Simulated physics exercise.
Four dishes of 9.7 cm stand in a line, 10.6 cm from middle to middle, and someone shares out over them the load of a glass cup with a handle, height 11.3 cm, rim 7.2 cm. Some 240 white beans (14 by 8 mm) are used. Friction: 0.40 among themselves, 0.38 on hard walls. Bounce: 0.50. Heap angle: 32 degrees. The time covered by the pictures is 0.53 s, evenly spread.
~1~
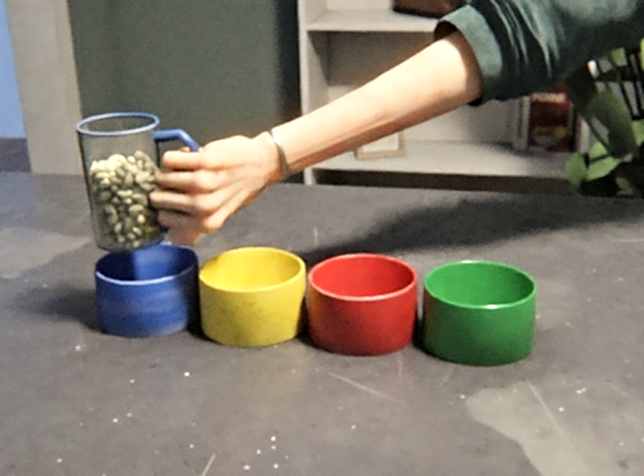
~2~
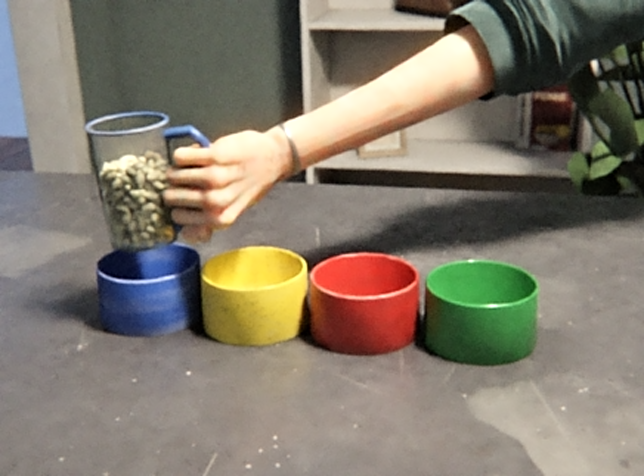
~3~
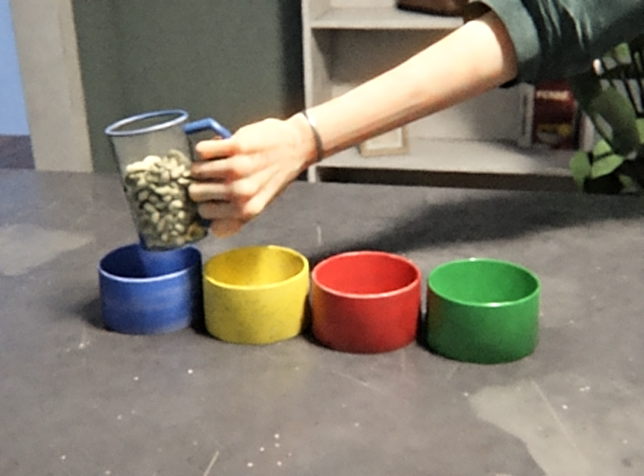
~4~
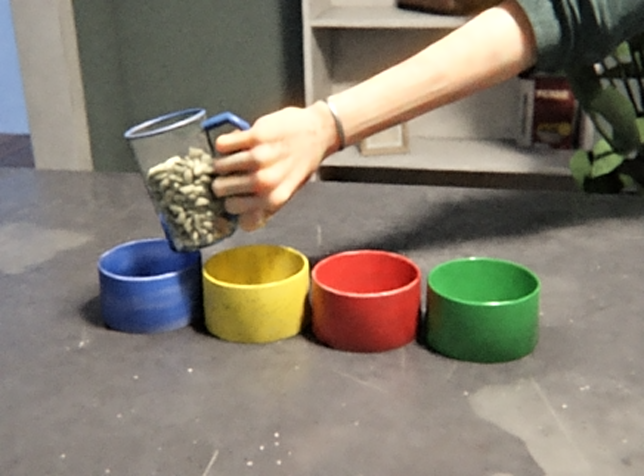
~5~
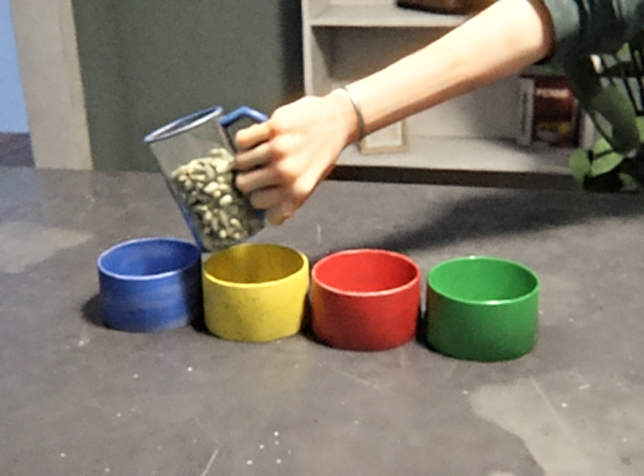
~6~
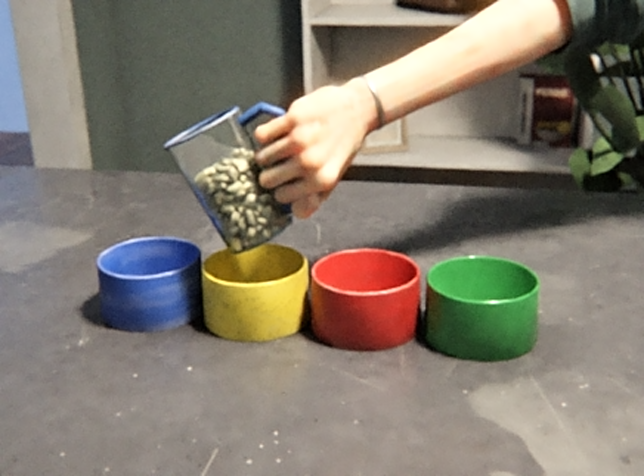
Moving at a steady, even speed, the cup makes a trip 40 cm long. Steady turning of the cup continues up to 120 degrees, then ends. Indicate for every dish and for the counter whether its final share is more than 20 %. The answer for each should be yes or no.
Red dish - no, blue dish - no, green dish - yes, yellow dish - no, counter - no.
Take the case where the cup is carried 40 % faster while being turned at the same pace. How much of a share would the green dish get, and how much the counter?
Shares: Green 100, counter 0.
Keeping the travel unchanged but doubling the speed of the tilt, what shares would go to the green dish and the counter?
Green 0, counter 10.
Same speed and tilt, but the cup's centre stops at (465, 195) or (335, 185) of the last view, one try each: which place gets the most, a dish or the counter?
On the first run most goes to red, and on the second to yellow.
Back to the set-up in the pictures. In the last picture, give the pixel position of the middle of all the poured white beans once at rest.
Approximately (479, 309) in the last view.
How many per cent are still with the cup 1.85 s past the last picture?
Around 20 in a hundred.
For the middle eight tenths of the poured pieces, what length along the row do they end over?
About 5 cm.
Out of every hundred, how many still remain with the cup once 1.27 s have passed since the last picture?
It works out to about 100 per cent of the load.
Then, 0.76 s after the last picture, tilt 70 degrees; cup holds 100 %.
Then, 1.27 s after the last picture, tilt 99 degrees; cup holds 100 %.
Then, 1.85 s after the last picture, tilt 120 degrees; cup holds 20 %, green 80 %.
In the end, red 0 %, blue 0 %, green 100 %, yellow 0 %, counter 0 %.
